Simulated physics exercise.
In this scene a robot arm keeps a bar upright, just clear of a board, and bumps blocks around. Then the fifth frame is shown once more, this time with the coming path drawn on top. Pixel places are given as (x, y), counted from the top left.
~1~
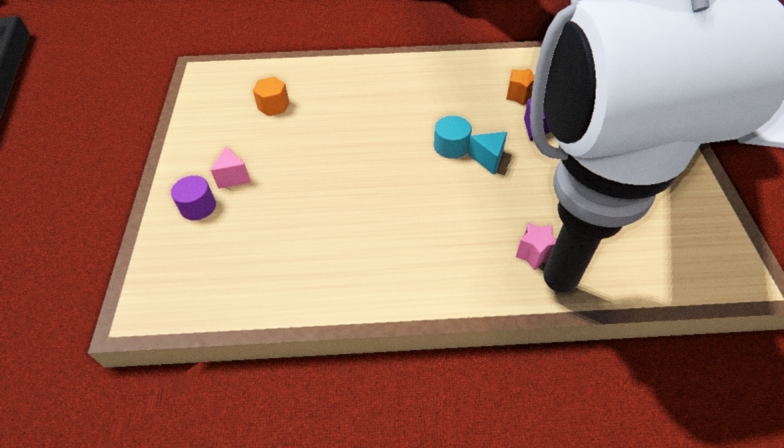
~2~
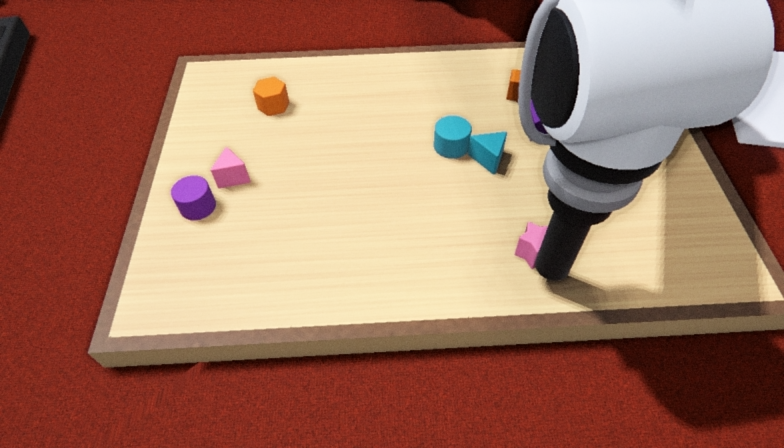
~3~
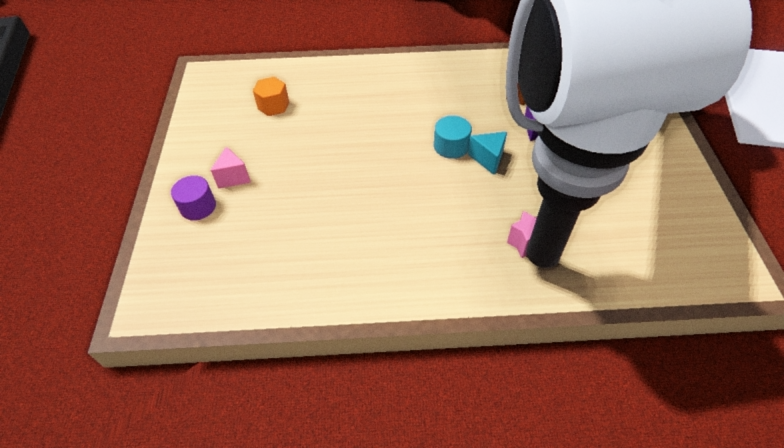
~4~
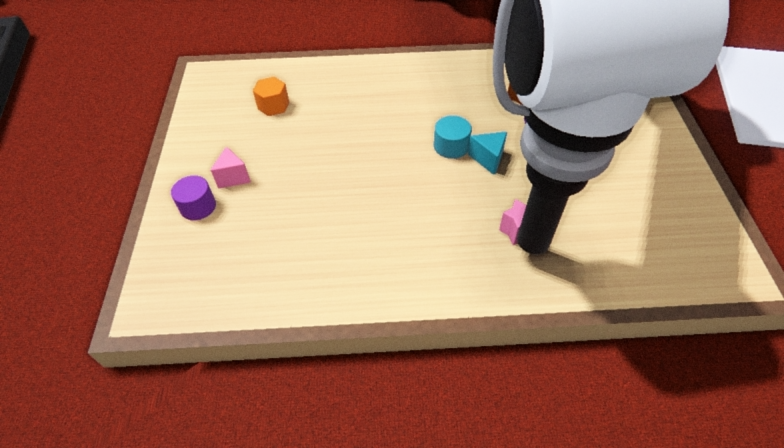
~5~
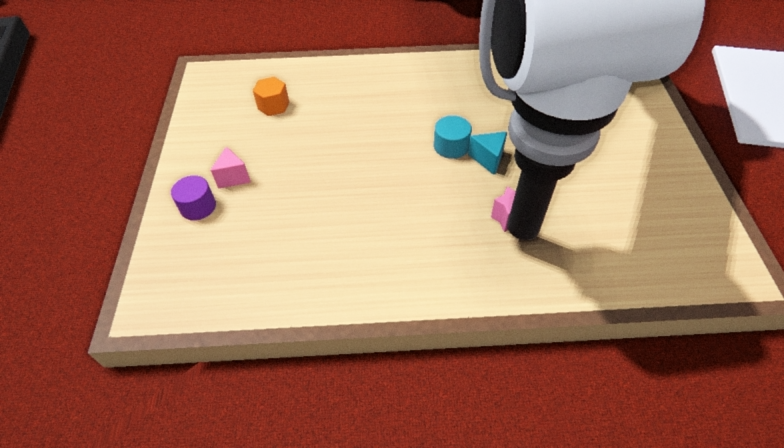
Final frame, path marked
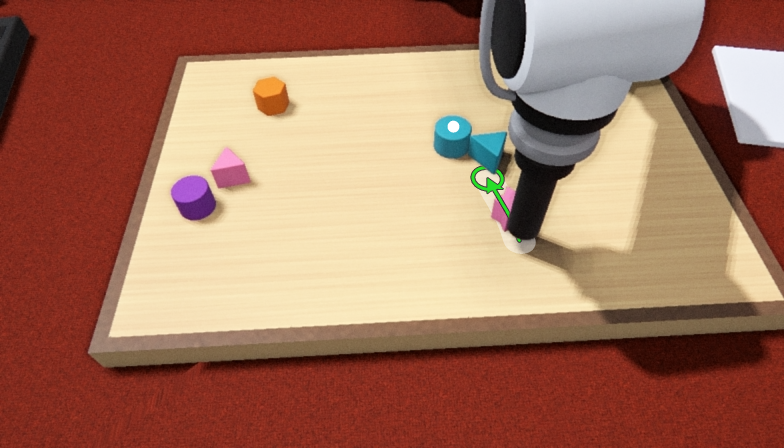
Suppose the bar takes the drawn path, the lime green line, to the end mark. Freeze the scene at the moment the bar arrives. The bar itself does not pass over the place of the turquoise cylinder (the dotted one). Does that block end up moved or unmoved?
At the end of the path, it will still be in place.
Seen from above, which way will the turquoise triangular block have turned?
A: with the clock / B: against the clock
My pick is B.
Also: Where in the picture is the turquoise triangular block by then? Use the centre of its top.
It ends at (493, 123).
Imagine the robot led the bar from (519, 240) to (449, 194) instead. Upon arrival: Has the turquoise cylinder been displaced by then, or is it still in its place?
It keeps its position.
Path on the board, from (519, 240) by way of (505, 208) to (488, 178); the dot is on the turquoise cylinder.
On the path given first. Halfway along, bar (508, 195); pink star (499, 168).
At the end, bar (490, 165); turquoise cylinder in place; turquoise triangular block (493, 123), turned 20° anticlockwise; pink star (486, 140).
